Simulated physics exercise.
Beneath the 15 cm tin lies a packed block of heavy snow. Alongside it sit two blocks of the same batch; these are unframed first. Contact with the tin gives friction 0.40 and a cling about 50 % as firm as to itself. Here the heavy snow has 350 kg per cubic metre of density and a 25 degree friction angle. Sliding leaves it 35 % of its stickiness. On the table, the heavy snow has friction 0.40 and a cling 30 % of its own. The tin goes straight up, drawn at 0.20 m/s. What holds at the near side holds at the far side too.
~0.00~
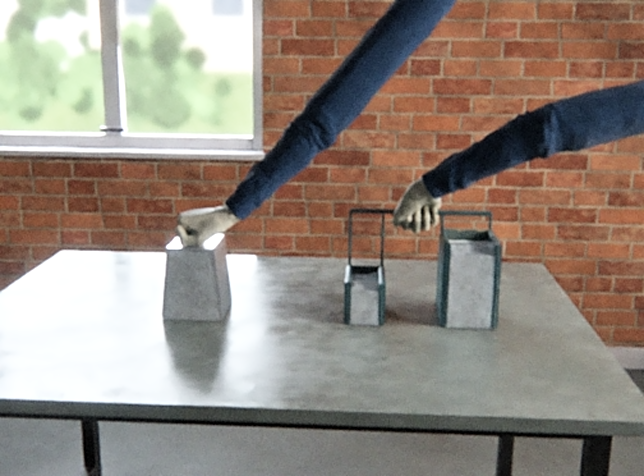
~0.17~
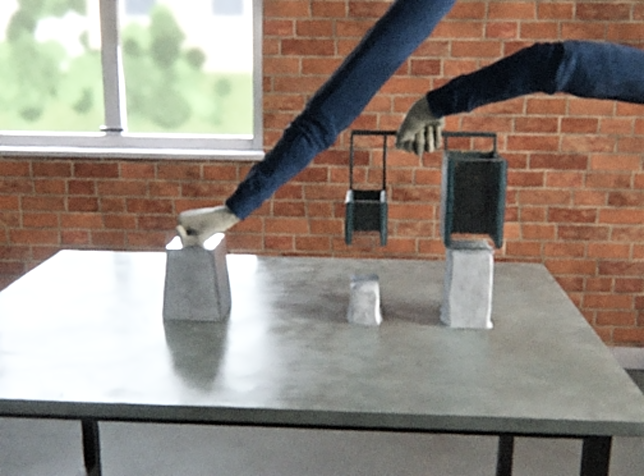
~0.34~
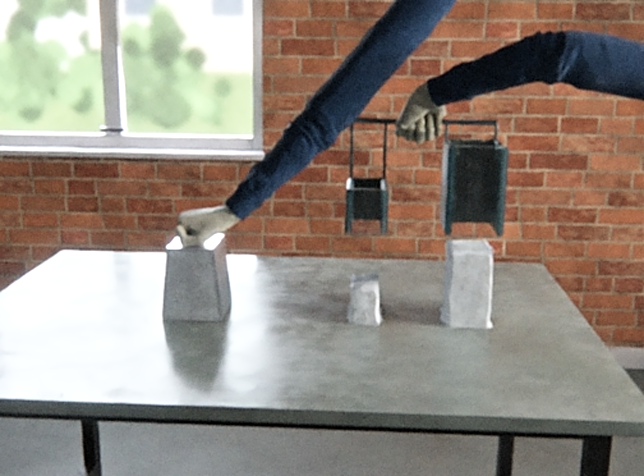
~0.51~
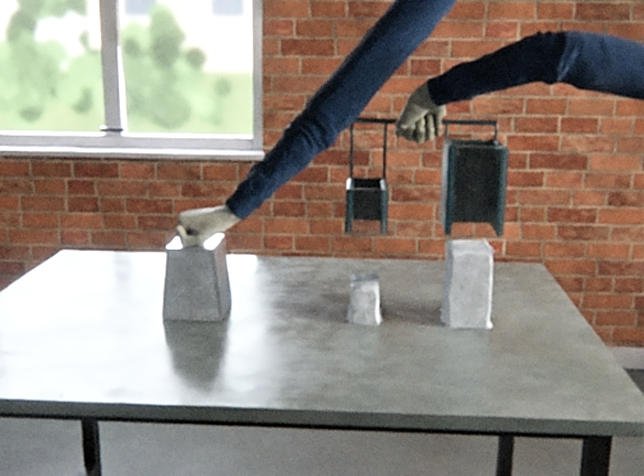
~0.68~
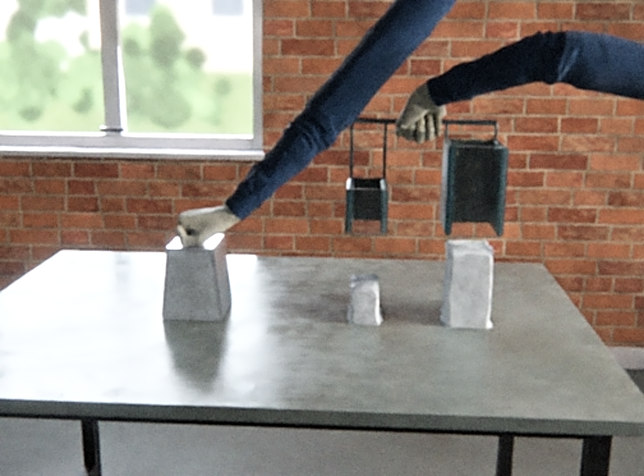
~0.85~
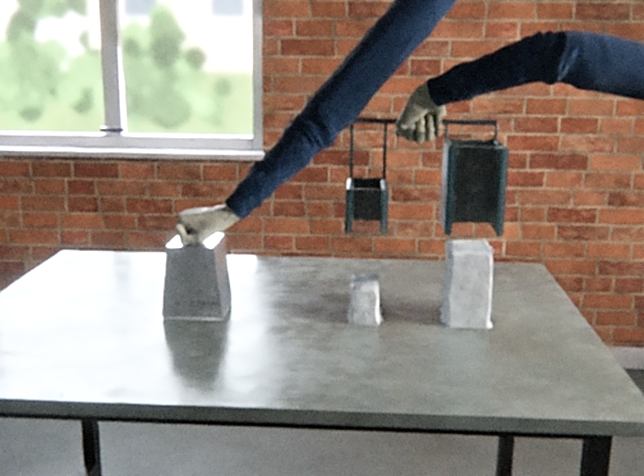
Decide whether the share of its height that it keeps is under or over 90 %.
It lands past 90 percent.
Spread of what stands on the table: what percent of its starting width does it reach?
About 100 per cent.
By 1.23 s, the tin is up by 7.6 cm.
By 1.67 s, the tin is up by 16 cm; what stands on the table is 99 % of the tin's depth.
By 2.12 s, the tin is up by 25 cm; what stands on the table is 99 % of the tin's depth.
By 2.57 s, the tin is up by 27 cm; what stands on the table is 99 % of the tin's depth.
By 2.67 s, at the end, the tin is up by 27 cm; what stands on the table is 99 % of the tin's depth.
